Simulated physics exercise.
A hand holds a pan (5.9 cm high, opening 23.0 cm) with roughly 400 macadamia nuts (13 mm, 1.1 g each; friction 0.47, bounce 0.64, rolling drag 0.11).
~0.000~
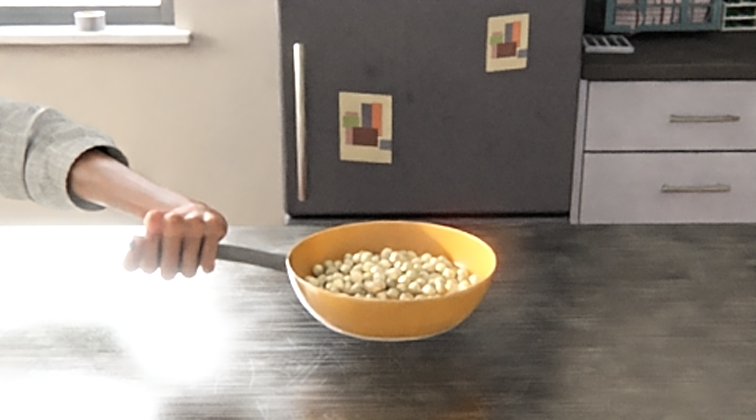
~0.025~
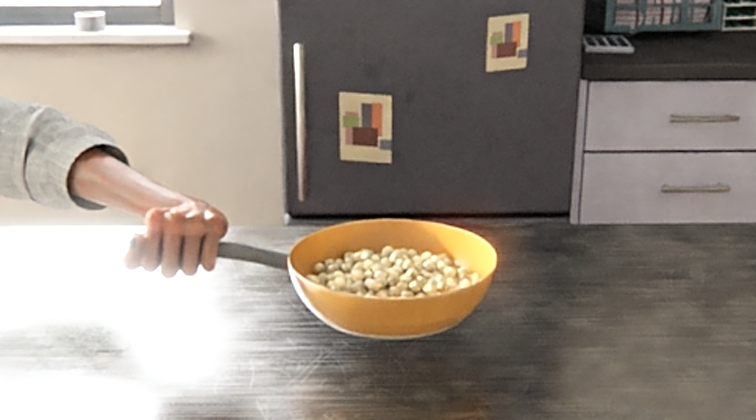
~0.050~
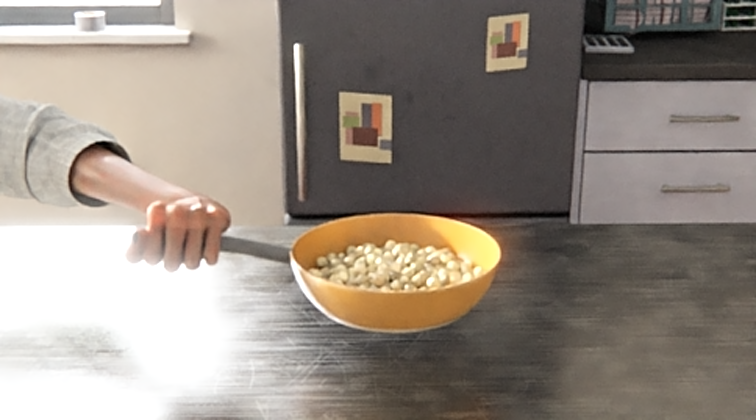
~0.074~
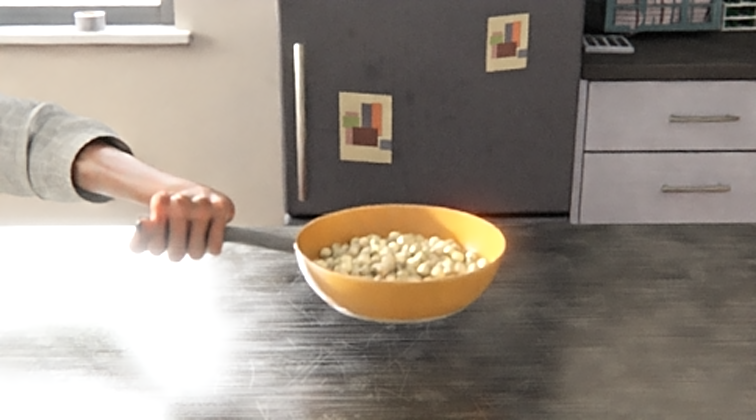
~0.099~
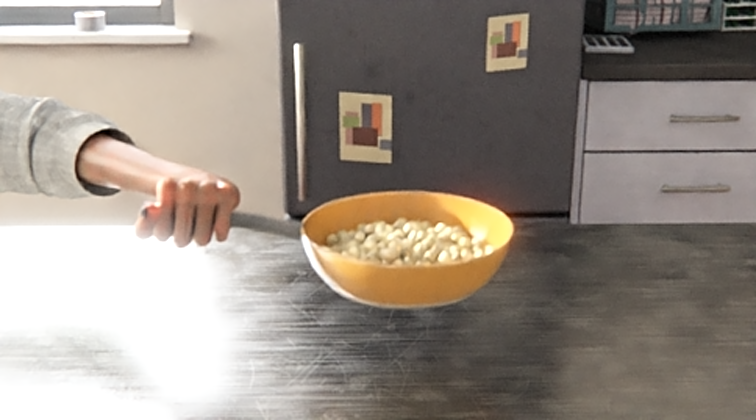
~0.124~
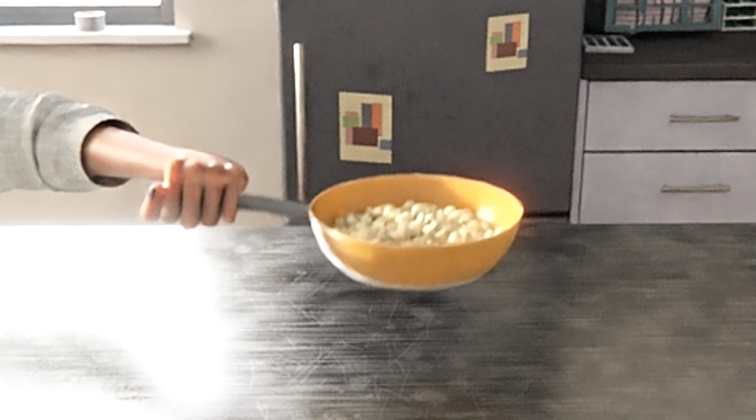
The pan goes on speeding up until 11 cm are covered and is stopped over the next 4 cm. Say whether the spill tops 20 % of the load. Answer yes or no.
Share that leaves it, set against 20 %: No.
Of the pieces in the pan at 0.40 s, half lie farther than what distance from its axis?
Roughly 7.5 cm.
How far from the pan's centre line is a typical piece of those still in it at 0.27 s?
About 6.5 cm.
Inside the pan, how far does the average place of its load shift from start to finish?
About 3.5 cm.
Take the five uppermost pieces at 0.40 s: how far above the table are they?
Roughly 27 cm.
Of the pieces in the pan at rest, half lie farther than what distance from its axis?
Roughly 7.0 cm.
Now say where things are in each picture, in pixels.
Pan at (391, 308); tilt 0 degrees; moved 0.0 cm; top of the load at (411, 257), in the first picture.
Pan at (392, 306); tilt 0 degrees; moved 0.3 cm; top of the load at (412, 255), in the second picture.
Pan at (395, 299); tilt 0 degrees; moved 1.0 cm; top of the load at (389, 249), in the third picture.
Pan at (399, 289); tilt 0 degrees; moved 2.3 cm; top of the load at (393, 240), in the fourth picture.
Pan at (406, 273); tilt 0 degrees; moved 4.1 cm; top of the load at (400, 227), in the fifth picture.
Pan at (415, 253); tilt 0 degrees; moved 6.4 cm; top of the load at (408, 210). Its speed is now 1.04 m/s, in the sixth picture.
After 0.27 s, pan 100 %; middle of the pieces not yet landed near (484, 138).
After 0.40 s, pan 90 %, in the air 10 %; middle of the pieces not yet landed near (504, 159).
After 0.51 s, pan 90 %, in the air 10 %; middle of the pieces not yet landed near (498, 174).
After 0.62 s, pan 90 %, fallen right of where it stops 10 %; middle of the pieces not yet landed near (483, 170).
At rest (1.1 s), pan 90 %, fallen right of where it stops 10 %.
